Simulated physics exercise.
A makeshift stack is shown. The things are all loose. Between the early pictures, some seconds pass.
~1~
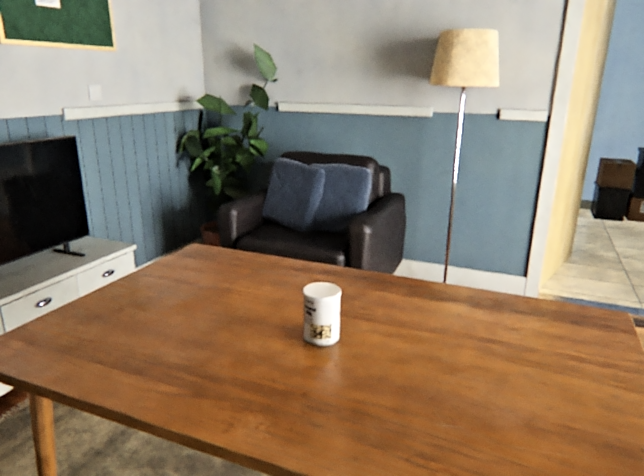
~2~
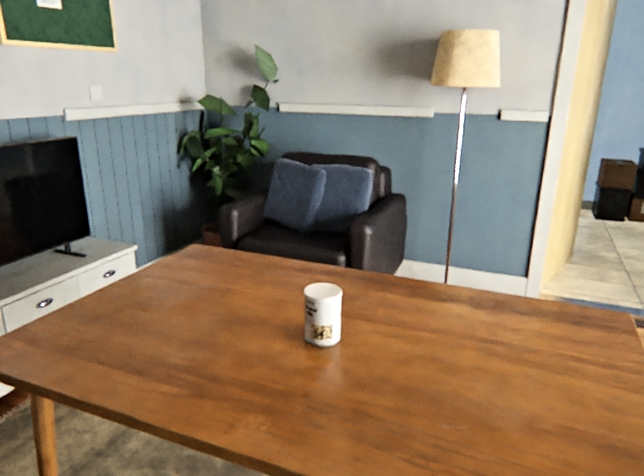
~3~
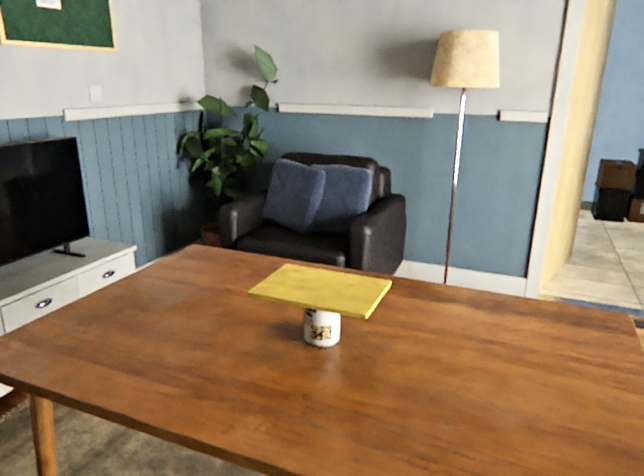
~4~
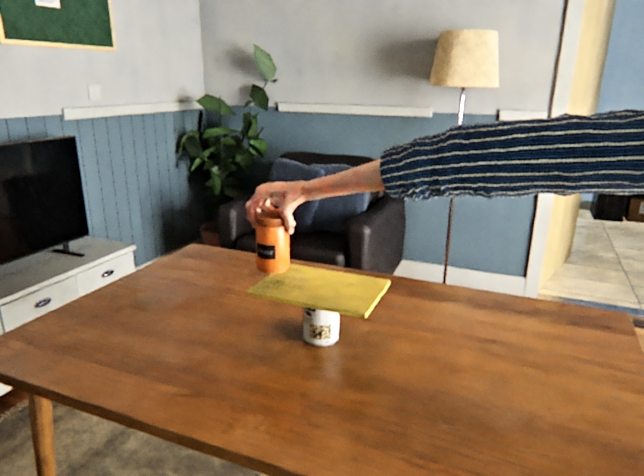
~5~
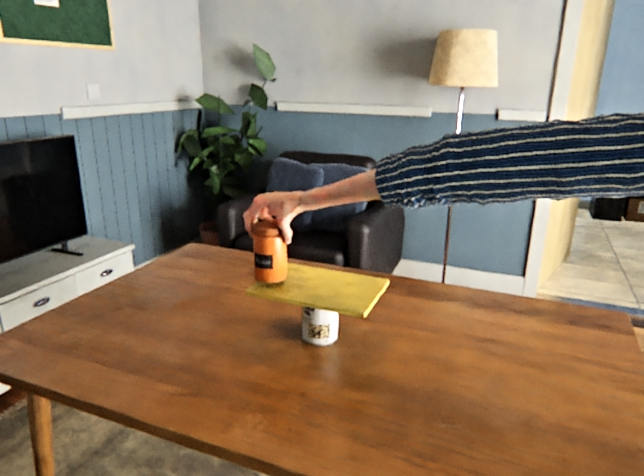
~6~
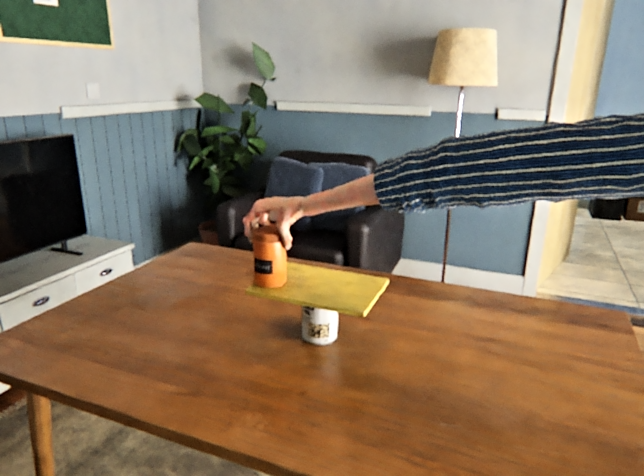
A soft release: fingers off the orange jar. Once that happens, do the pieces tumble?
The stack is going to be upset.
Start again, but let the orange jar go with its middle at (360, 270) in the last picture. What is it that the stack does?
The stack then collapses.
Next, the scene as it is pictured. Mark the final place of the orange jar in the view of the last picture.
I'd say around (204, 318) in the last view.
Then, 0.40 s after the last picture, orange jar now fallen; yellow board tipped 37° from how it was.
Then, 0.60 s after the last picture, yellow board tipped 55° from how it was.
Then, 0.80 s after the last picture, yellow board now fallen.
At rest, fallen, yellow board and orange jar; white tin in place. Seen from the same camera at the end, orange jar near (205, 318). The stack gives way.
